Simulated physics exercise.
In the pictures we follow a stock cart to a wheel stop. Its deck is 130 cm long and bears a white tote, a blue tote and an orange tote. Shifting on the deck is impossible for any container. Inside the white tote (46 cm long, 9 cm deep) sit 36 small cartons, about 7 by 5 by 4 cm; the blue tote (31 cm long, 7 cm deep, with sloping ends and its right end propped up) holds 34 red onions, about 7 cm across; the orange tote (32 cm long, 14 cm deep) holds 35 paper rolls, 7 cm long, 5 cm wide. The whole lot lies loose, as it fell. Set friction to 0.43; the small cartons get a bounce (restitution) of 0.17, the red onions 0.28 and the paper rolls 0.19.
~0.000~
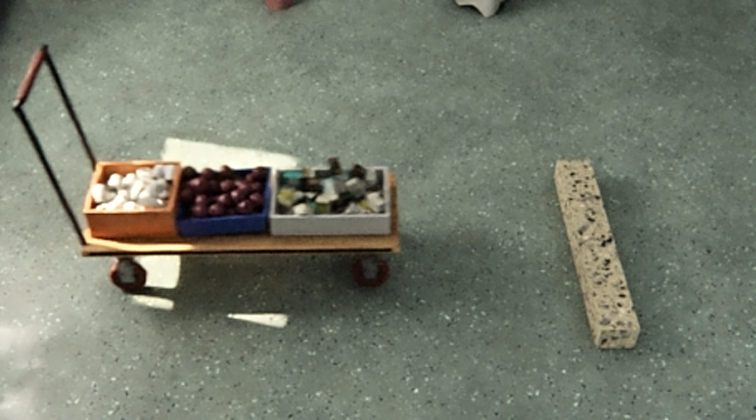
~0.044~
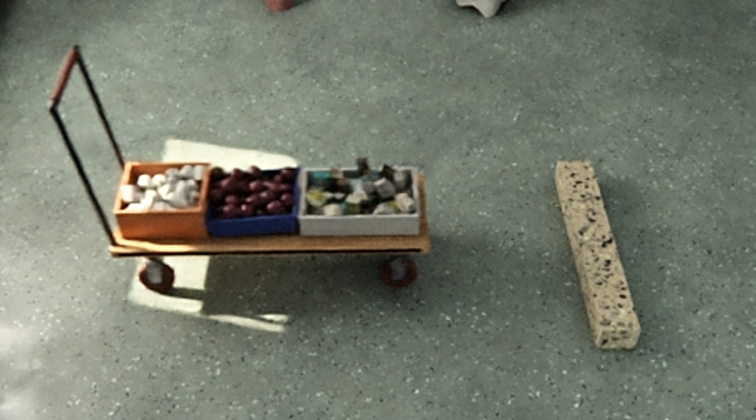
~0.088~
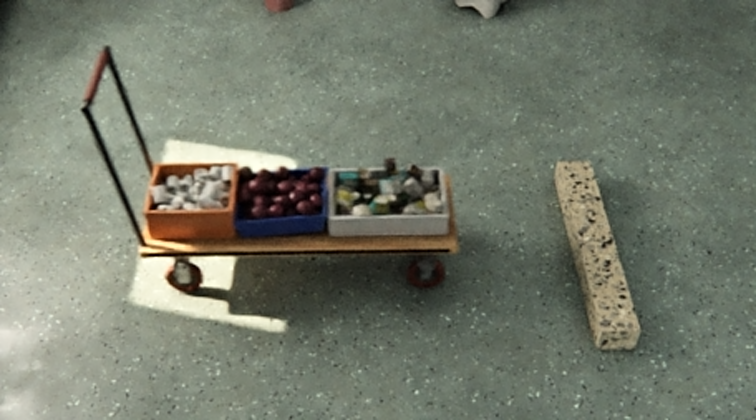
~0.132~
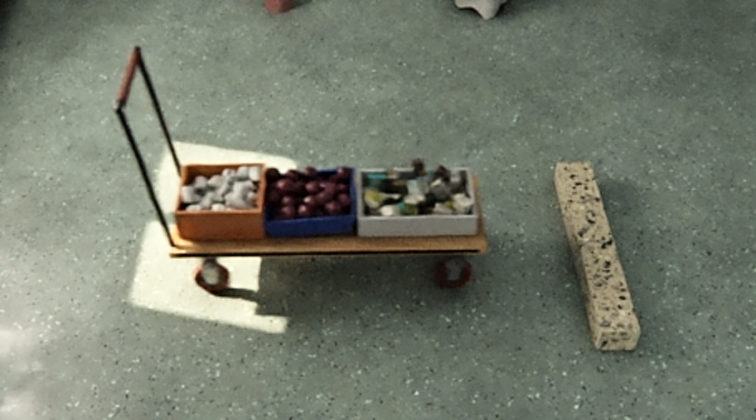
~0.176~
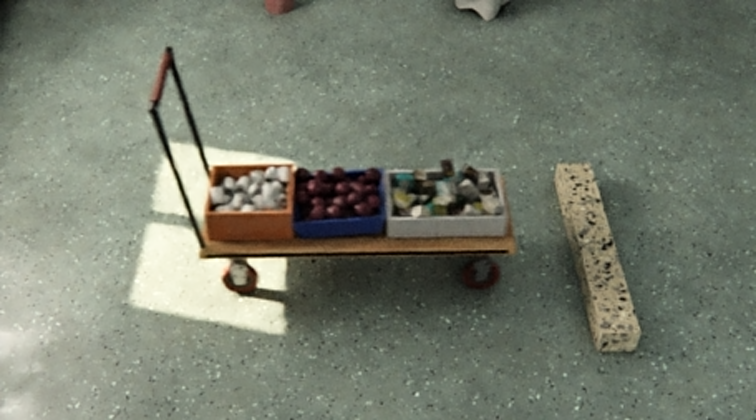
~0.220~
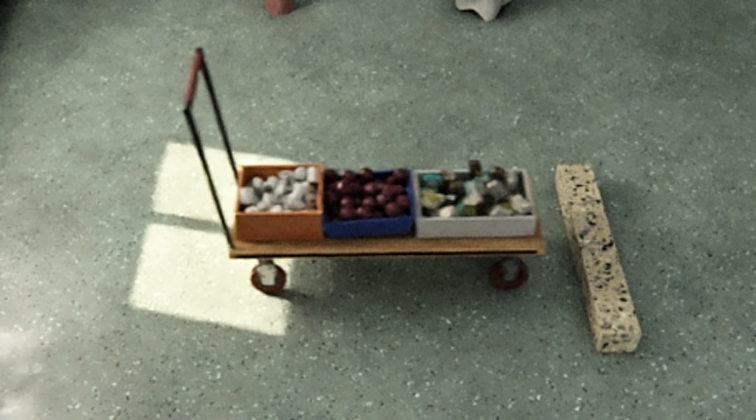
To begin with, a small cart carrying an orange, a blue and a white container, each filled with loose items, stands left of a speckled block on a grey floor. It then rolls steadily rightward, uncovering a patch of light behind it, until only a short gap separates it from the block.
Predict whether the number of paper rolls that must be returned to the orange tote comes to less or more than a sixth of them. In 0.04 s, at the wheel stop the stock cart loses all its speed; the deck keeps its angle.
Kept in: Beyond five sixths.
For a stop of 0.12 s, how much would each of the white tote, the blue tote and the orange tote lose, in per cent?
Result - white tote: 10 percent, blue tote: 20 percent, orange tote: 10 percent.
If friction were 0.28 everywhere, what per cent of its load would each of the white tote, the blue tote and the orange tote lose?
In that setup white tote sheds 10 percent, blue tote sheds 40 percent, and orange tote sheds 0 percent.
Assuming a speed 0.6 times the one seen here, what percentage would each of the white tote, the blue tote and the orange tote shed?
White tote 0, blue tote 10, orange tote 0 per cent.
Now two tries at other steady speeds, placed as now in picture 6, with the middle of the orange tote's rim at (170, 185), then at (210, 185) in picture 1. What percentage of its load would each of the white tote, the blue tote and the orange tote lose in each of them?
Try by try, the white tote would lose 10 then 0 per cent, the blue tote 20 then 0 per cent, and the orange tote 10 then 0 per cent.
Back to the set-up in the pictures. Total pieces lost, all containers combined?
Taken together it comes to about 20.
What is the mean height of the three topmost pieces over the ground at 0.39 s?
About 50 cm up.
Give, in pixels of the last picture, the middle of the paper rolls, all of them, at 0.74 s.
Their middle is at about (350, 202).
After 0.29 s, impact.
After 0.39 s, the white tote has all 36, the blue tote is down by 3 of 34 and the orange tote has all 35.
After 0.51 s, the white tote is down by 5 of 36, the blue tote is down by 8 of 34 and the orange tote is down by 2 of 35.
After 0.74 s, the white tote is down by 6 of 36, the blue tote is down by 11 of 34 and the orange tote is down by 2 of 35.
Outcome (at 1.24 s), the white tote is down by 6 of 36, the blue tote is down by 11 of 34 and the orange tote is down by 2 of 35. Asked share, 2 of 35, 6 per cent.
